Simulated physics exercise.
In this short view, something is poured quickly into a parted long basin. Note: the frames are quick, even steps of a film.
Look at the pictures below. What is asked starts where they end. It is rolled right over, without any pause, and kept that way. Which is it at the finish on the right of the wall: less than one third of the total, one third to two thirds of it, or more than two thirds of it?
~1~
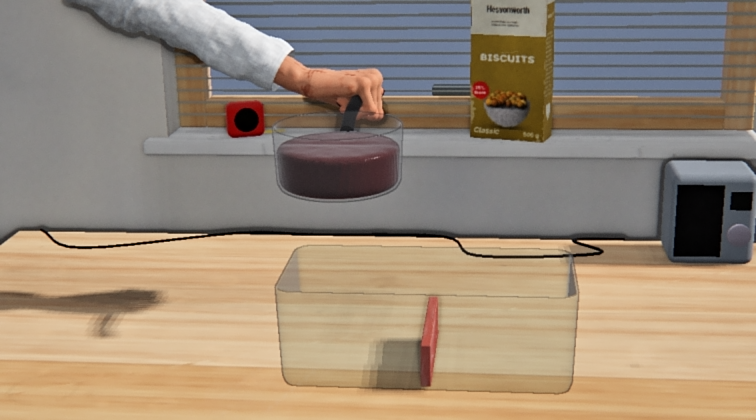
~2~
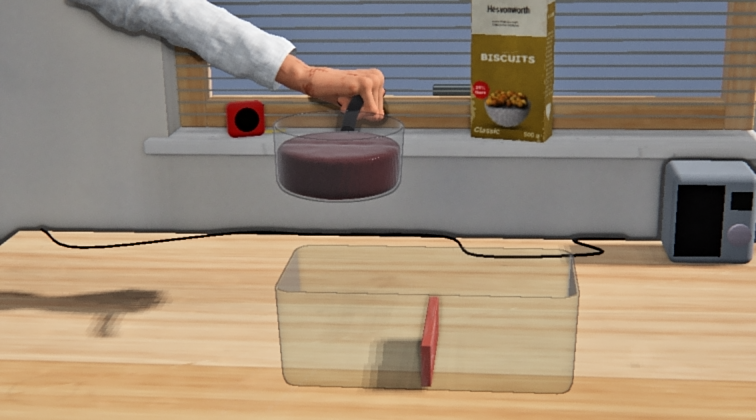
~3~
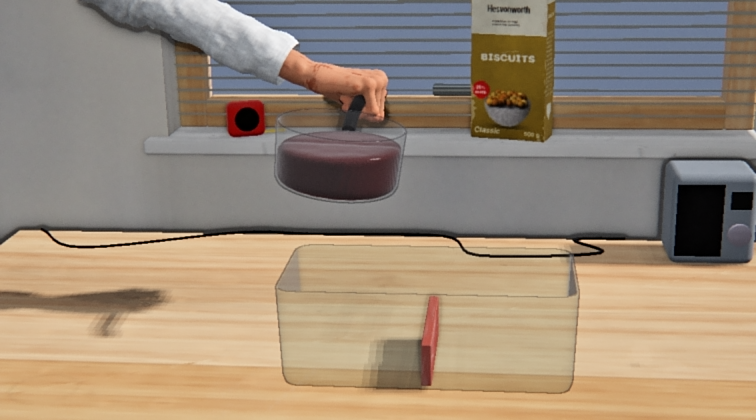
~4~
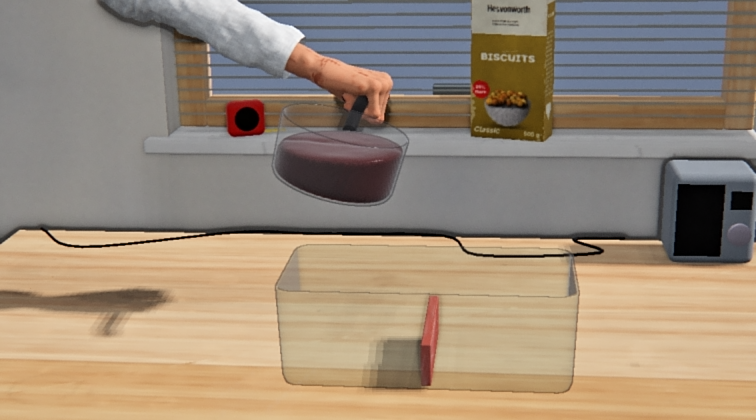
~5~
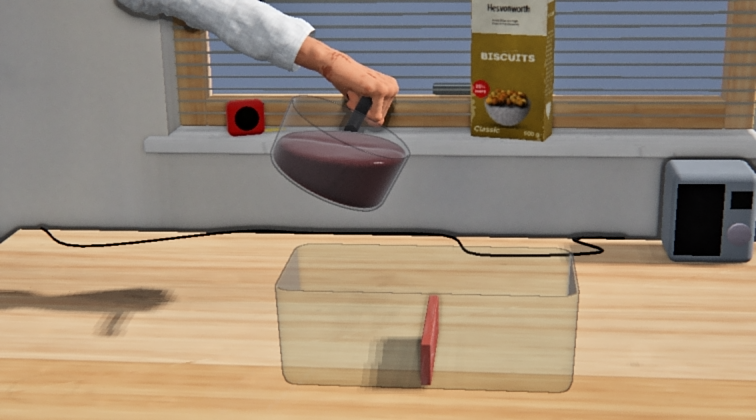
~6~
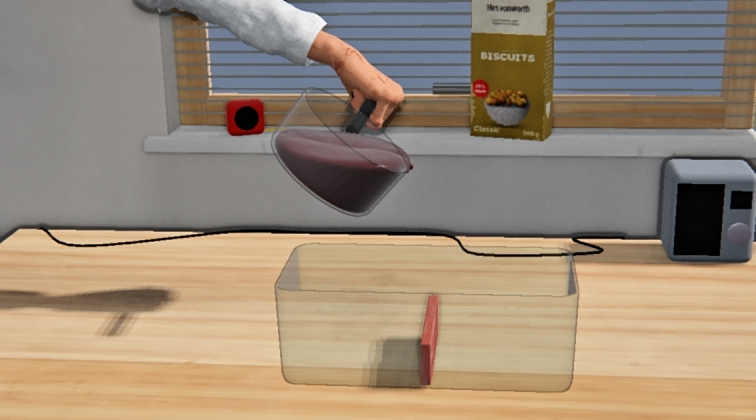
At the finish the right of the wall has one third to two thirds of the total.
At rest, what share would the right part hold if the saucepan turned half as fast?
Roughly 65 percent.
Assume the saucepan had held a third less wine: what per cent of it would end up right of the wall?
It works out near 35 percent.
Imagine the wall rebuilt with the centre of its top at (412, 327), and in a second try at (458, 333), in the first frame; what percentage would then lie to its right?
About 65 per cent on the first try, and 25 per cent on the second.
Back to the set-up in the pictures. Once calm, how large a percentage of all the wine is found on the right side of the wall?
Close to 50 in a hundred.
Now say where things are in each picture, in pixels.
Tilt 0°; pouring edge (402, 127); surface from (279, 145) to (400, 146); the long basin's rim runs from (286, 269) to (575, 274); the wall's top is at (430, 321), in the first picture.
Tilt 2°; pouring edge (403, 129); surface from (280, 144) to (400, 146), in the second picture.
Tilt 7°; pouring edge (405, 134); surface from (280, 142) to (401, 147), in the third picture.
Tilt 15°; pouring edge (407, 144); surface from (281, 141) to (403, 149), in the fourth picture.
Tilt 26°; pouring edge (408, 156); surface from (277, 139) to (407, 151), in the fifth picture.
Tilt 39°; pouring edge (406, 171); surface from (277, 134) to (404, 159); 3 per cent is over the edge, in the sixth picture.
A moment on, the saucepan is tipped right over and 13 per cent is still to pour, 10 is left of the wall and 37 right of it.
Next, the saucepan is tipped right over and 1 per cent is still to pour, 44 is left of the wall and 49 right of it.
Then the saucepan is tipped right over and 0 per cent is still to pour, 49 is left of the wall and 48 right of it.
Later the saucepan is tipped right over and 0 per cent is still to pour, 49 is left of the wall and 49 right of it.
In the end 49 per cent lies left of the wall, 49 right of it and 2 outside.
